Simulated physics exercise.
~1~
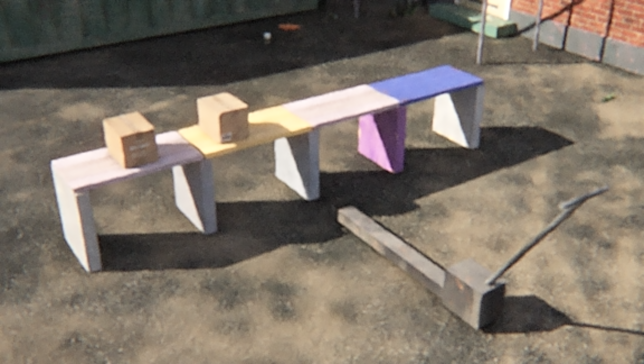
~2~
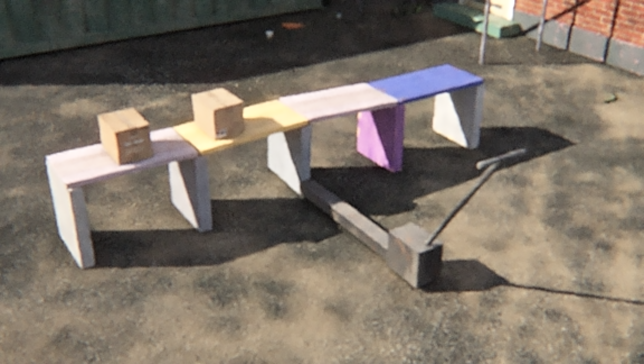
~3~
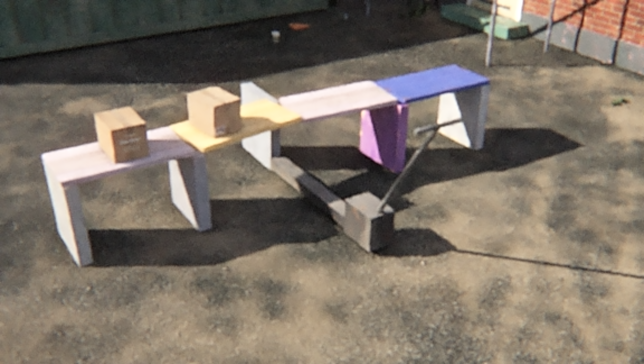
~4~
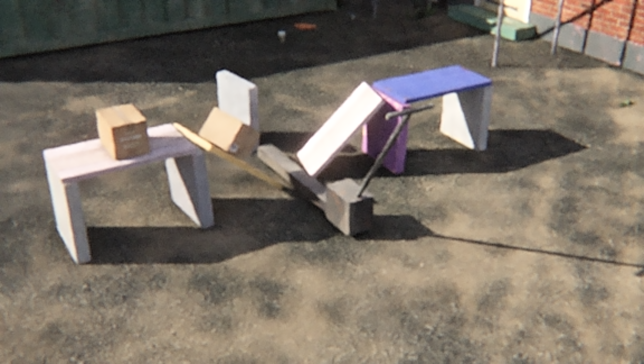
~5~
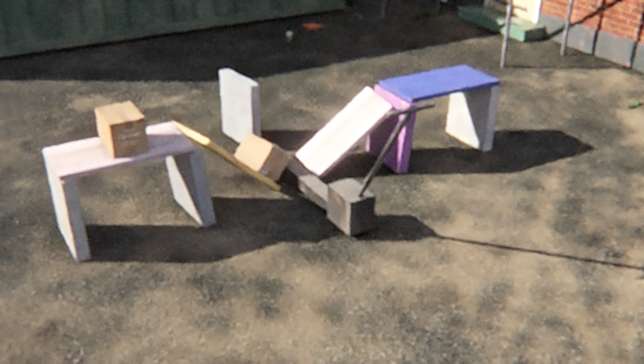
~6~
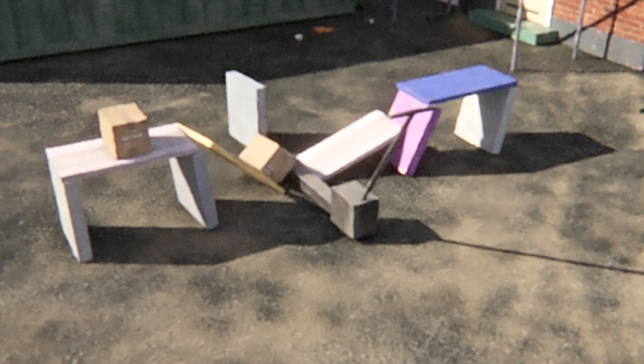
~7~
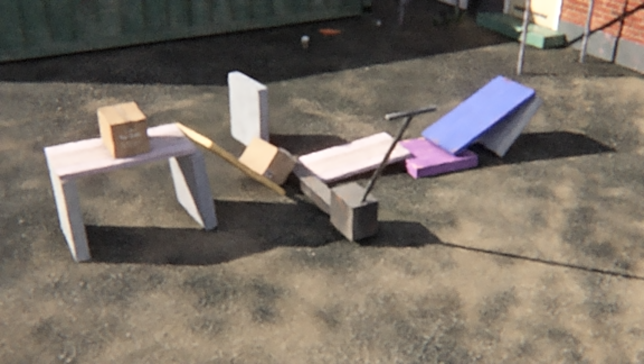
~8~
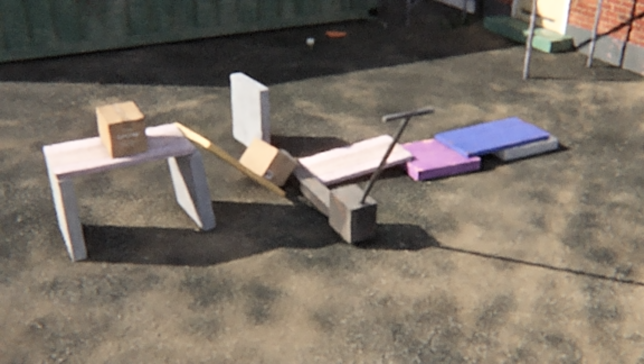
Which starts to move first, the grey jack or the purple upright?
The grey jack moves first, sliding in toward the row. The purple upright starts to move only later, after the boards beside it have dropped.
